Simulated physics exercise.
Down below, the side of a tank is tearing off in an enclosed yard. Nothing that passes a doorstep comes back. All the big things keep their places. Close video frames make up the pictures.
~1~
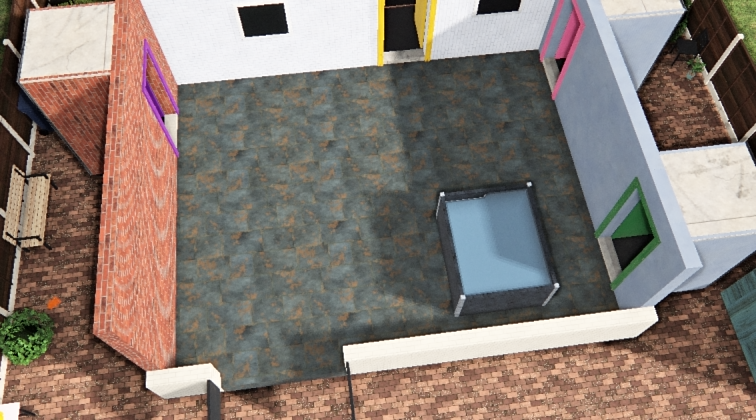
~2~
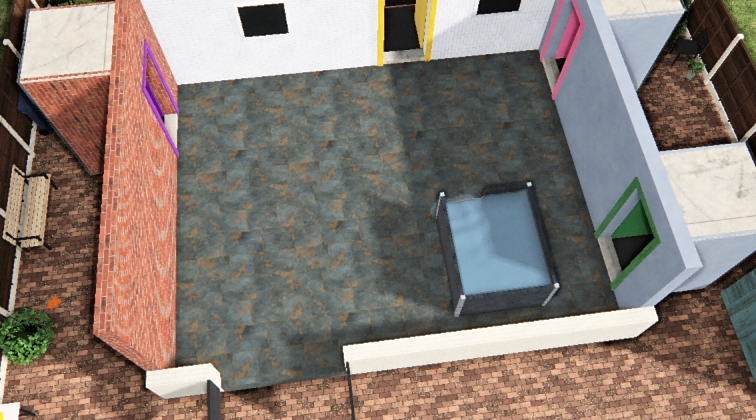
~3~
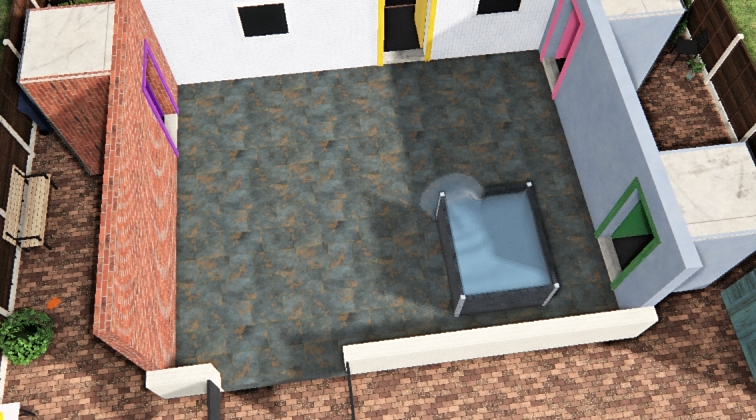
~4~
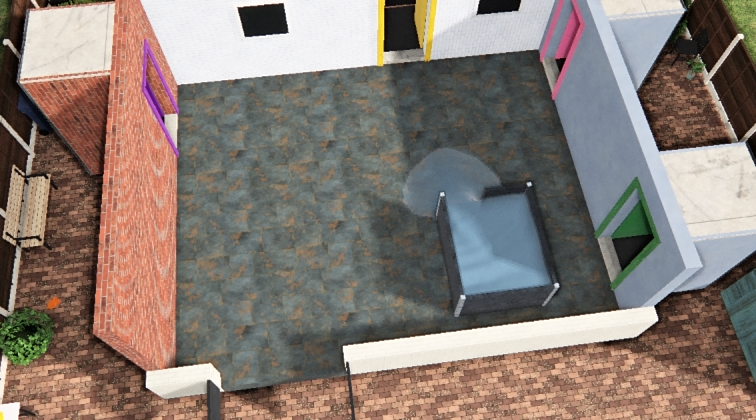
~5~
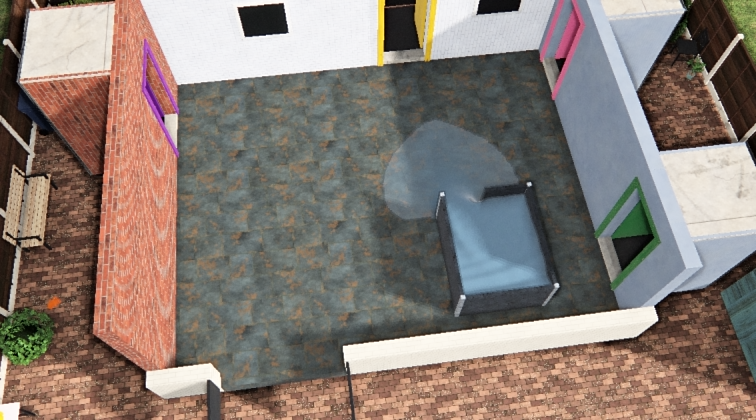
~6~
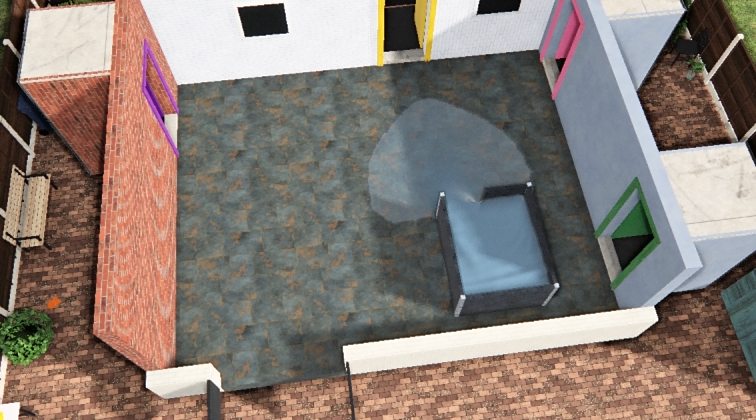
In an enclosed yard with a dark patterned floor, seen from above, a dark-framed tank of pale blue water stands whole and still near the green-framed opening. The tank's far side tears open, and water pours out. The pale sheet widens across the floor, spreading toward the white back wall.
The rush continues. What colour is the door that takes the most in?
It is yellow.
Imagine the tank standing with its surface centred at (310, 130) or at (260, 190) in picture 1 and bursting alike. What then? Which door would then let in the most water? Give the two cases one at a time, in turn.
First case, the purple door; second case, the purple door.
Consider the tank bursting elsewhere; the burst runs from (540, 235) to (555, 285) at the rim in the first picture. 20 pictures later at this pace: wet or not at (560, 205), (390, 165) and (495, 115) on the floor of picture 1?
The first spot is soaked through, the second is left untouched and the third is soaked through.
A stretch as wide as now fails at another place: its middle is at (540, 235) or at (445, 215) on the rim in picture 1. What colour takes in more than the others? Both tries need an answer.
Case 1 - the one in green. Case 2 - the one in purple.
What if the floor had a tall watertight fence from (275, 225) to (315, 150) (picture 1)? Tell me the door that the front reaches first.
Answer: The door marked yellow.
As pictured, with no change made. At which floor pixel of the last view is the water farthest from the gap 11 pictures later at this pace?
About at (239, 79).
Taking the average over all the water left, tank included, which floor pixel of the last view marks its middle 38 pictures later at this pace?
I'd put my finger on (406, 156).
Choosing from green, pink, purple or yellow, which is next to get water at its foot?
I'd go with the yellow-painted one.
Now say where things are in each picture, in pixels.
The tank at (497, 241) is whole and still, in the first frame.
Water pours out on the tank's far side and has run to a hidden place, in the second frame.
The front is at (455, 176), out from the gap on the tank's far side, in the third frame.
Water pours out on the tank's far side and has run to (440, 151), in the fourth frame.
Water pours out on the tank's far side and has run to (432, 124), in the fifth frame.
Water pours out on the tank's far side and has run to (422, 103), in the sixth frame.
A moment on, water covers 30 % of the floor; green door not reached, yellow door a trickle in, purple door not reached, pink door not reached.
Next, water covers 40 % of the floor; green door not reached, yellow door some in, purple door not reached, pink door wet at the sill, nothing in.
Then, water covers 45 % of the floor; green door not reached, yellow door a lot in, purple door wet at the sill, nothing in, pink door some in.
Later, water covers 65 % of the floor; green door wet at the sill, nothing in, yellow door a lot in, purple door some in, pink door some in.
In the end, water covers 90 % of the floor; green door a trickle in, yellow door a lot in, purple door some in, pink door some in; the yellow door has let in the most.
